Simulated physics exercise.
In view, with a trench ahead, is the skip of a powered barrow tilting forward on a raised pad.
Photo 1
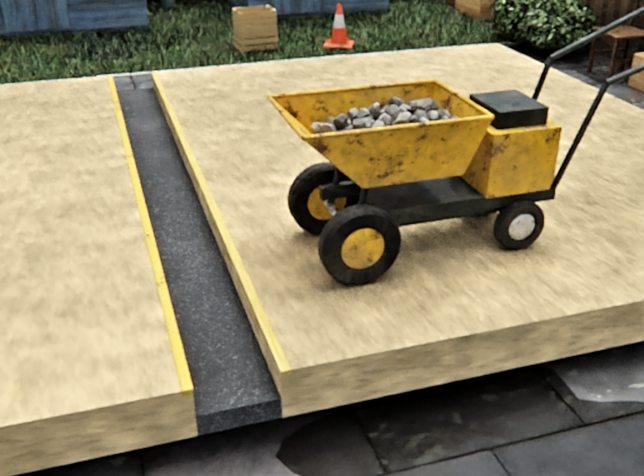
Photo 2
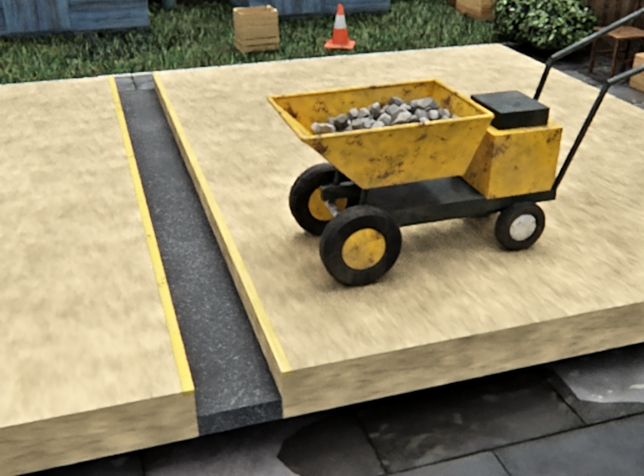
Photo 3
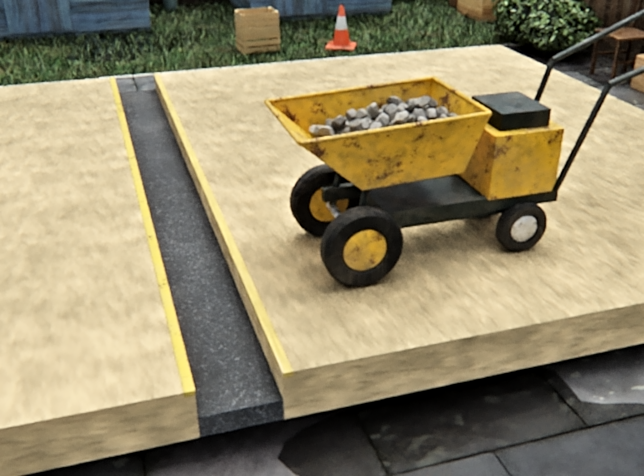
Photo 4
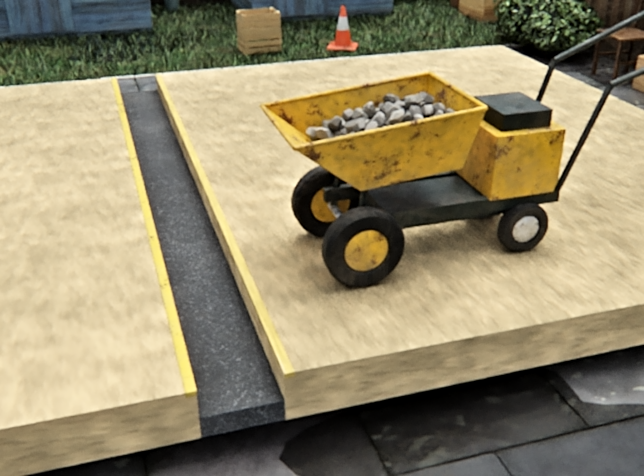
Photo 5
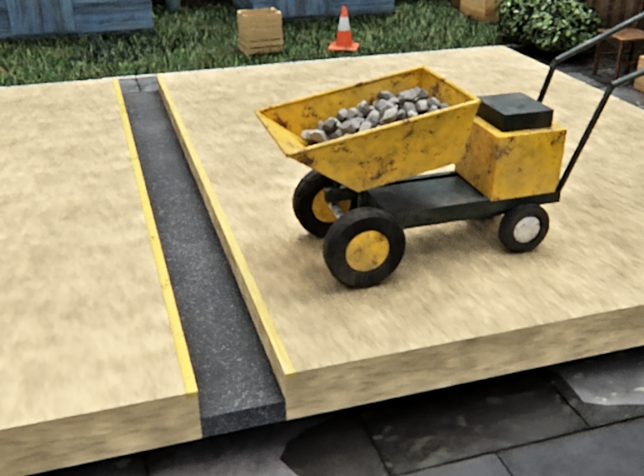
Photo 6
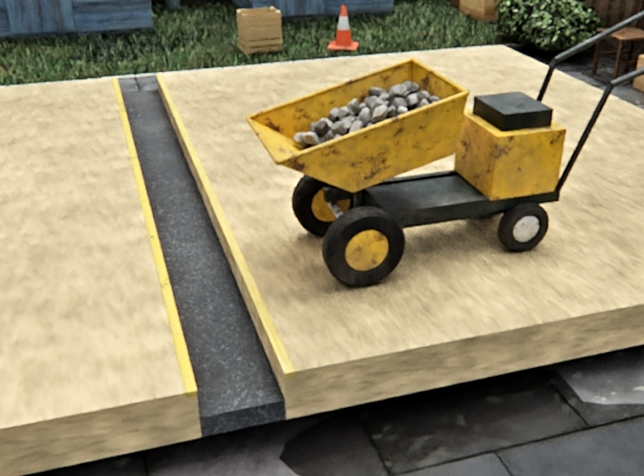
The yellow skip of a small wheeled barrow, loaded with grey stones, sat level at first, then slowly tilted a little forward to the left, while its wheels stayed put beside a dark, shallow trench.
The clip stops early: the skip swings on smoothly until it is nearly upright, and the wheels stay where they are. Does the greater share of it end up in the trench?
Majority in.
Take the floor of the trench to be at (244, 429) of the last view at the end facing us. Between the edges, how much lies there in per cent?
Estimate: Approx. 100 %.
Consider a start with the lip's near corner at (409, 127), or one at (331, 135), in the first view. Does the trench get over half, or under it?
The first try: The smaller part. The second: Most of it.
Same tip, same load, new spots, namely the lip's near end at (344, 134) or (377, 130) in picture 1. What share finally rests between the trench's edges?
Estimates, in order: 80 % then 40 %.
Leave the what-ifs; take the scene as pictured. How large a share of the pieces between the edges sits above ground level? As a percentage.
It works out at about 20 percent.
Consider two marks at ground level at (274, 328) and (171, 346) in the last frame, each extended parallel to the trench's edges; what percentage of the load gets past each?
About 80 and 0 per cent.
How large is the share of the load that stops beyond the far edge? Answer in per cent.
About 5 per cent.
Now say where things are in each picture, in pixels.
In the first picture, lip of the skip at (304, 138), level; top of the load at (397, 123), broken stones; first edge of the trench at (266, 326); far edge at (176, 342), the trench over half as wide as the skip, and shallow for its width.
In the second picture, lip of the skip at (303, 140), level; top of the load at (397, 123).
In the third picture, lip of the skip at (300, 144), tipped barely; top of the load at (395, 123).
In the fourth picture, lip of the skip at (295, 149), tipped a little; top of the load at (415, 113).
In the fifth picture, lip of the skip at (288, 155), tipped a little; top of the load at (409, 109).
In the sixth picture, lip of the skip at (278, 163), tipped a little; top of the load at (400, 105); first edge of the trench at (270, 328); far edge at (180, 344).
Soon, skip tipped steeply; all in the skip.
A while on, skip tipped steeply; most in the skip; about a quarter in or heaped over the trench; a stray few beyond it.
Towards the end, skip tipped right over; about a quarter in the skip; most in or heaped over the trench; a small part beyond it.
Finally, skip tipped right over; about a quarter in the skip; most in or heaped over the trench; a small part beyond it.
